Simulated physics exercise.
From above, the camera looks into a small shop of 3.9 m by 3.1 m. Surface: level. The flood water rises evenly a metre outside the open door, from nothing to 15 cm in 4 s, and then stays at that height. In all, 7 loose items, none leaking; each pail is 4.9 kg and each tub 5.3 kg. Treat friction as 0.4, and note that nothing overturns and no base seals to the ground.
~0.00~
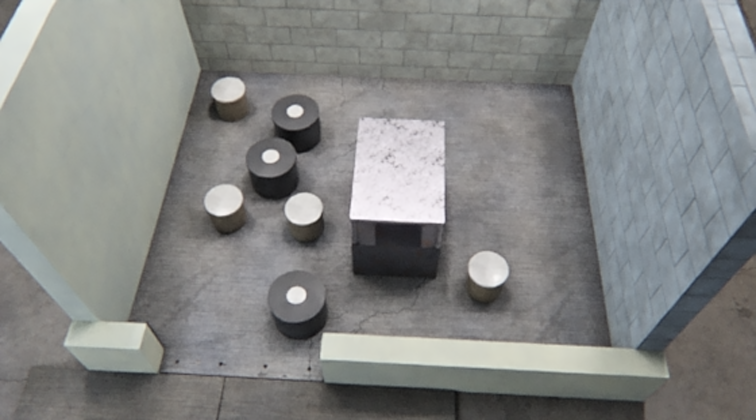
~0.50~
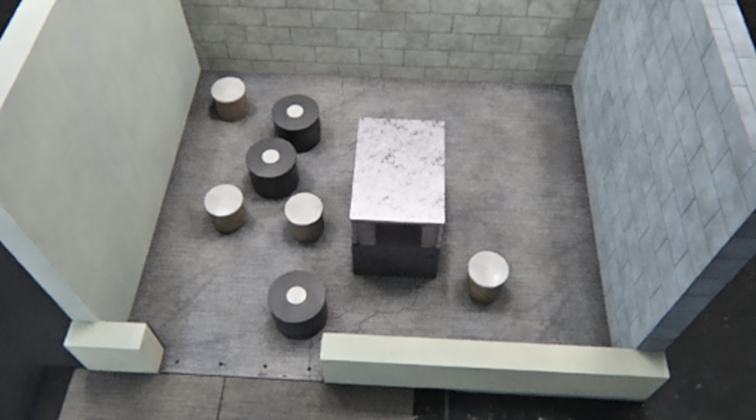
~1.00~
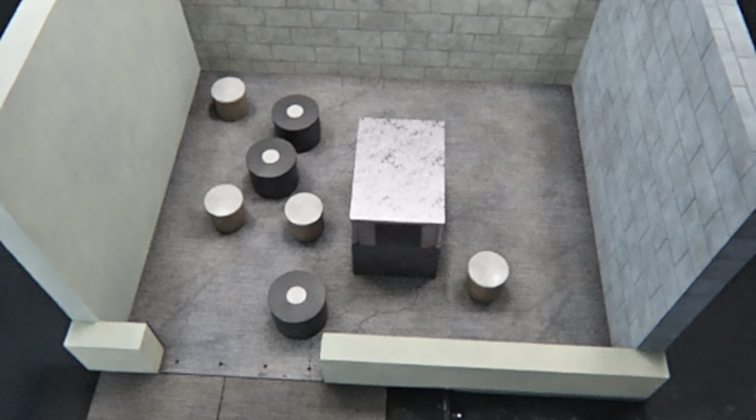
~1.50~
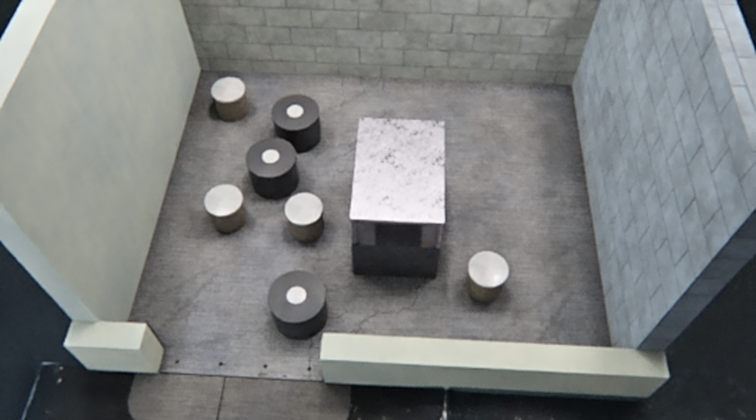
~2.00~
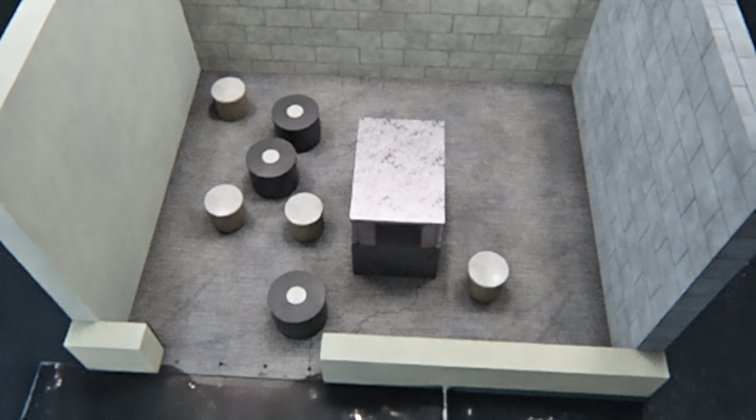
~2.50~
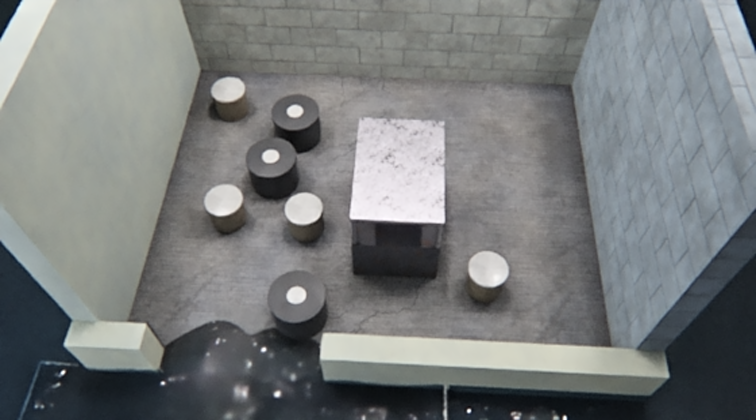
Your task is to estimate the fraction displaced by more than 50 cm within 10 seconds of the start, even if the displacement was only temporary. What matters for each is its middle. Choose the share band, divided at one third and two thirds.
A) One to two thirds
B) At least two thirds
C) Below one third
Option B: At least two thirds.
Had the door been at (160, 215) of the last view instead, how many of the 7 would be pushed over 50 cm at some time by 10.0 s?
That gives 5 of them.
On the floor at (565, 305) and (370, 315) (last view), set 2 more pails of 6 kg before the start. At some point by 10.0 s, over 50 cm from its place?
Well, the first one stays under the mark, and the second stays under the mark.
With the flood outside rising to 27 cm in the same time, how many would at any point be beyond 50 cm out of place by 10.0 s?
Then 7 of them.
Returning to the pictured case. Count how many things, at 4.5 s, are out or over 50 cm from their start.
The number I get is 0.
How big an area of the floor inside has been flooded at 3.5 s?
Somewhere around 1.5 m2, roughly.
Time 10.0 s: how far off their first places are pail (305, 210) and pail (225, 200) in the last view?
Shifts: 200 cm / 150 cm.
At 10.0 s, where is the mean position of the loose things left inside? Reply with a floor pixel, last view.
It works out to somewhere near (433, 150) on the floor.
After 3.5 s 0 of 7 are over 50 cm from their spots; 0 afloat.
After 4.5 s 0 of 7 are over 50 cm from their spots; 1 afloat.
After 7.0 s 5 of 7 are over 50 cm from their spots; 5 afloat.
After 10.0 s 6 of 7 are over 50 cm from their spots, and 6 have been at some point; 4 afloat.
